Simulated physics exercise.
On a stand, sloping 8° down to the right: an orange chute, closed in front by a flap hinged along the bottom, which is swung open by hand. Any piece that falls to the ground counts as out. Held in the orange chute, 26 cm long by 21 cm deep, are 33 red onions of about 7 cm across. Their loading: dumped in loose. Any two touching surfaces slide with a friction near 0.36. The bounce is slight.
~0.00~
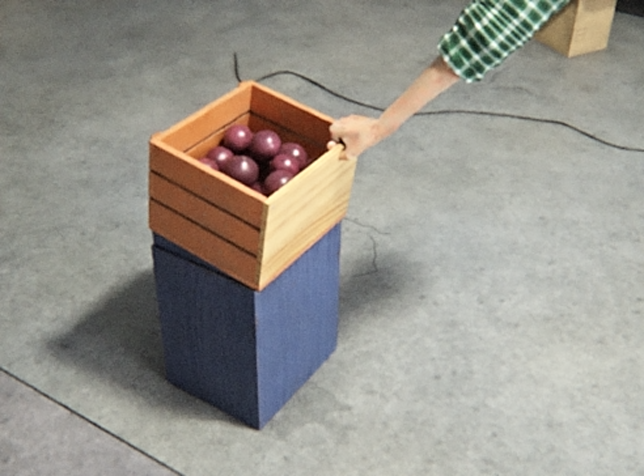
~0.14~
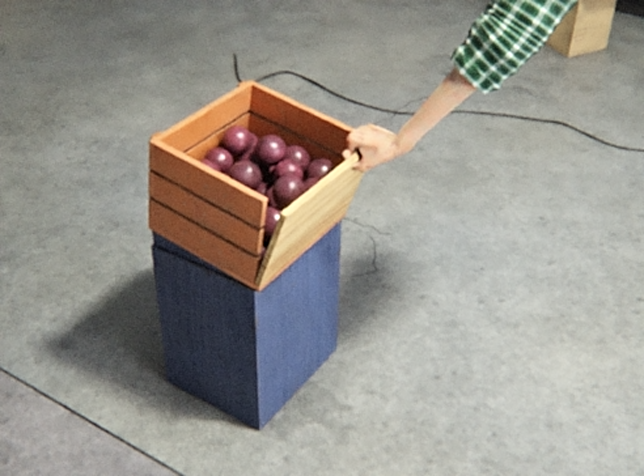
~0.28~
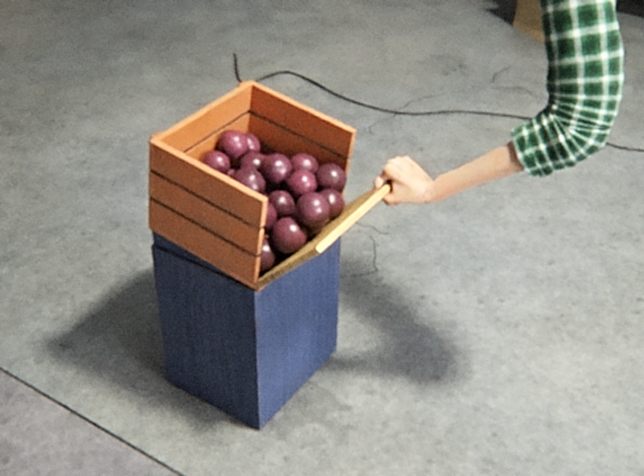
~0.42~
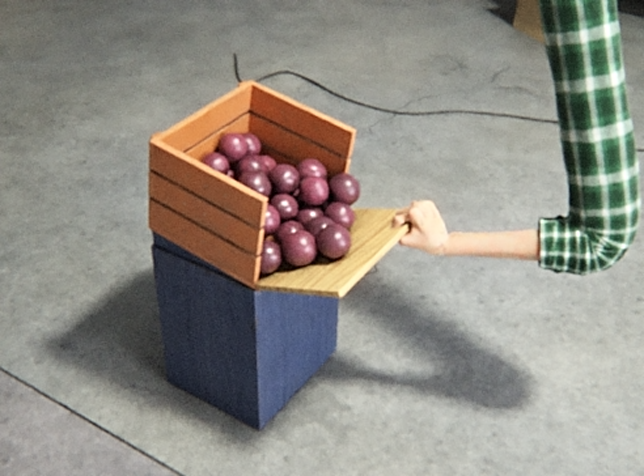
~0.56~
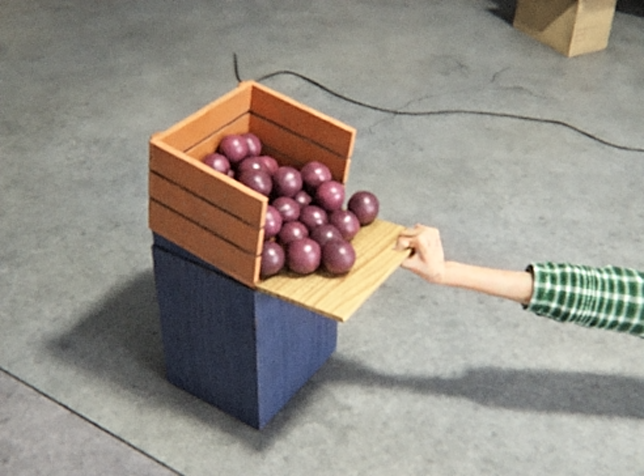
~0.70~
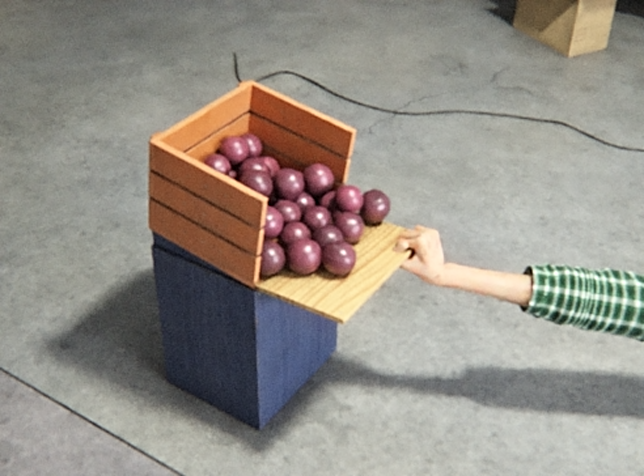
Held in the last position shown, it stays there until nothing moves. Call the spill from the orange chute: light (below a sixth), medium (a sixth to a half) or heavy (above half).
The spill is light.
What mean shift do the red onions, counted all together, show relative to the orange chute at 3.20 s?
Mean shift: Around 6 cm, to the right.
After 1.10 s, orange chute 32 in, 1 out.
After 1.60 s, orange chute 32 in, 1 out.
After 2.30 s, orange chute 32 in, 1 out.
When it is over (at 3.20 s), orange chute 32 in, 1 out. Asked share, 1 of 33, 3 per cent.
